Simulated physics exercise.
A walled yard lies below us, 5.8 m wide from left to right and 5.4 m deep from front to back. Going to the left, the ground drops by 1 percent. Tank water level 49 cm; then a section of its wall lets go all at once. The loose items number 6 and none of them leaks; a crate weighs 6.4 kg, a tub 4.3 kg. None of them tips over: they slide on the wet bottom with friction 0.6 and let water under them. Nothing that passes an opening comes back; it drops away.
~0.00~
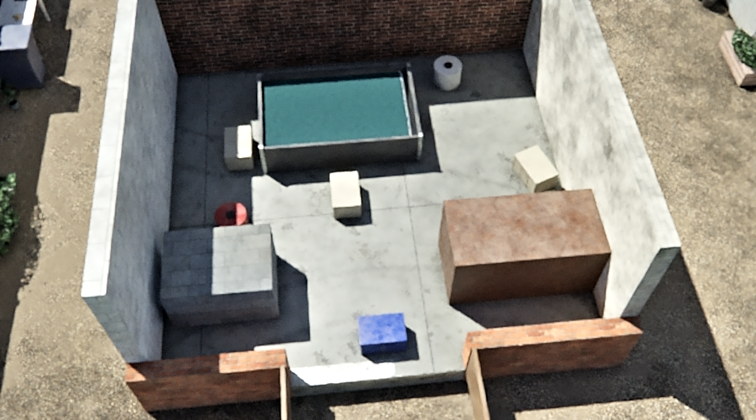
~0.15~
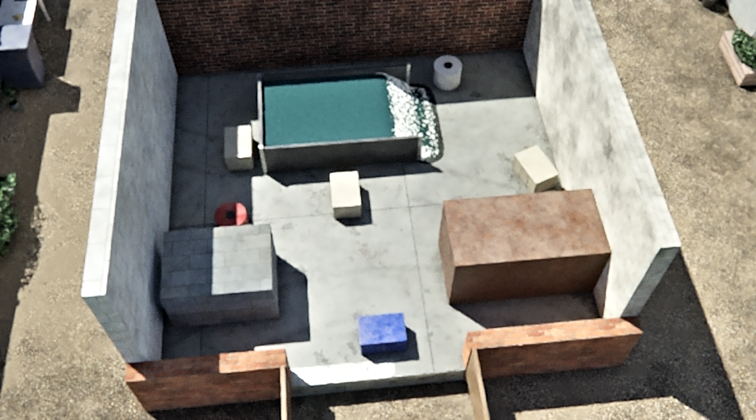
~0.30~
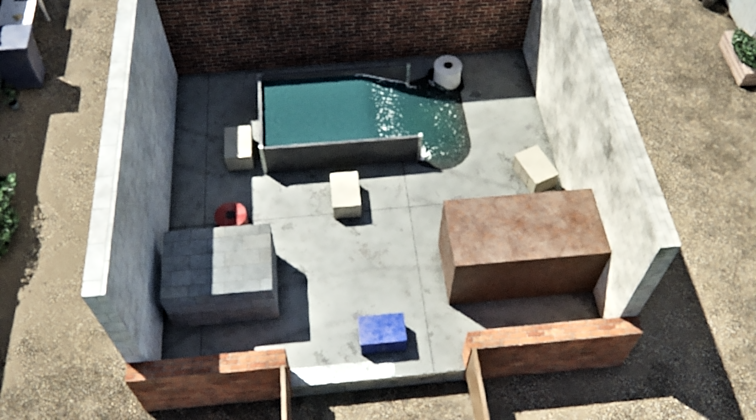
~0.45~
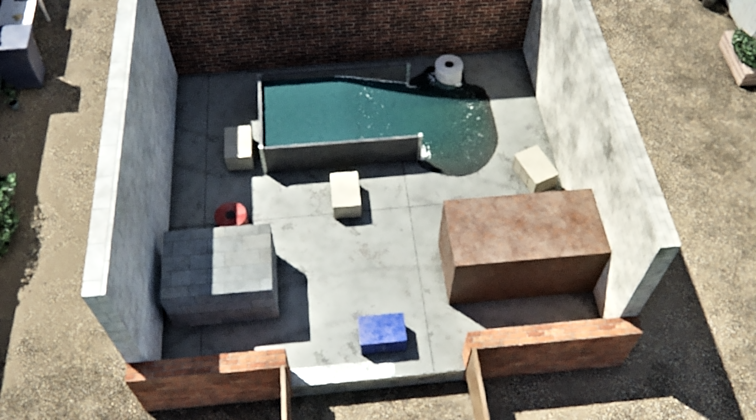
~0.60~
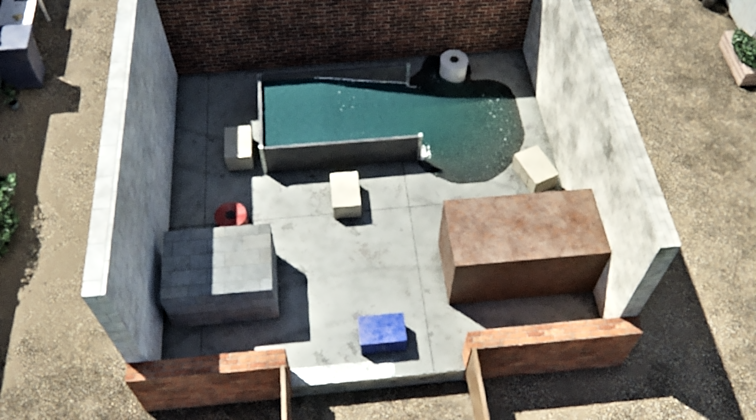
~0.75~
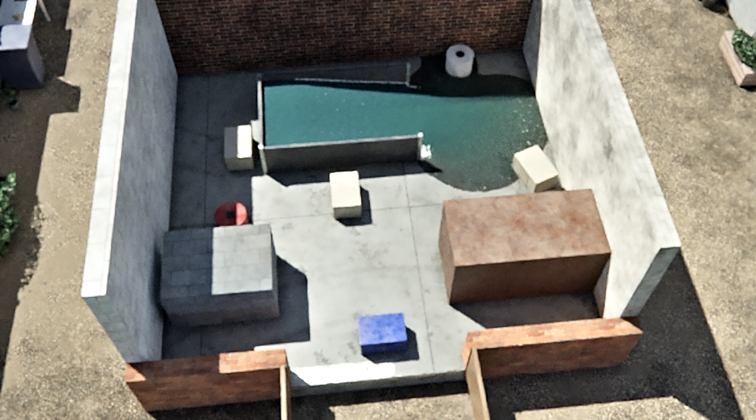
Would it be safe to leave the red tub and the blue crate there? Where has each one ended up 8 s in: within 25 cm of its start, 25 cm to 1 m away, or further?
The red tub ends up a bit displaced, the blue crate ends up pretty much in place.
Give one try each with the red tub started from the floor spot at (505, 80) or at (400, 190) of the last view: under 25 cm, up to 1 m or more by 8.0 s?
Swept far; swept far.
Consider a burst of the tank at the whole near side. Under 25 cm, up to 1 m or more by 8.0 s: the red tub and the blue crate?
In that case the red tub winds up well away while the blue crate winds up well away.
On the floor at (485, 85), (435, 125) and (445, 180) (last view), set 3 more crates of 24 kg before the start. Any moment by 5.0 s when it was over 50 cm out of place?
In order: Above it, above it, below it.
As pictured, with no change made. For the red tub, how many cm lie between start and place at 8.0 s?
It's about 80 cm away.
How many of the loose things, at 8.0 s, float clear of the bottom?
5.
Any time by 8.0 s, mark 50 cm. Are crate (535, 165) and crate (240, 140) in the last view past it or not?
The first topped the threshold, and the second never reached the threshold.
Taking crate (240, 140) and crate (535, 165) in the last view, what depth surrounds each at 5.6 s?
First roughly 1 cm, second roughly 5 cm.
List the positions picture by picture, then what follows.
The red tub at (231, 215), on the bottom; the blue crate at (382, 328), on the bottom; 3.1 m2 under water; 0 of 6 have shifted, in the first picture.
The red tub at (231, 215) rests on the ground; the blue crate at (382, 328) rests on the ground; 3.8 m2 under water; 0 of 6 have shifted, in the second picture.
The red tub at (231, 215) rests on the ground; the blue crate at (382, 328) rests on the ground; 4.5 m2 under water; 0 of 6 have shifted, in the third picture.
The red tub at (231, 215) rests on the ground; the blue crate at (382, 328) rests on the ground; water covers 5.4 m2; 0 of 6 have shifted, in the fourth picture.
The red tub at (231, 215), on the bottom; the blue crate at (382, 328) rests on the ground; water covers 6.5 m2; 1 of 6 have shifted, in the fifth picture.
The red tub at (231, 215), on the bottom; the blue crate at (382, 328) rests on the ground; 7.7 m2 under water; 1 of 6 have shifted, in the sixth picture.
After 1.6 s the red tub is near (231, 215), 0.0 m from its start, aground; the blue crate is near (382, 328), 0.0 m from its start, aground; 0 of 6 are out; 2 afloat.
After 3.6 s the red tub is near (231, 215), 0.0 m from its start, aground; the blue crate is near (382, 328), 0.0 m from its start, aground; 0 of 6 are out; 2 afloat.
After 5.6 s the red tub is near (182, 212), 0.7 m from its start, afloat; the blue crate is near (382, 328), 0.0 m from its start, aground; 0 of 6 are out; 4 afloat.
After 8.0 s the red tub is near (178, 221), 0.7 m from its start, afloat; the blue crate is near (382, 328), 0.0 m from its start, aground; 0 of 6 are out; 5 afloat.
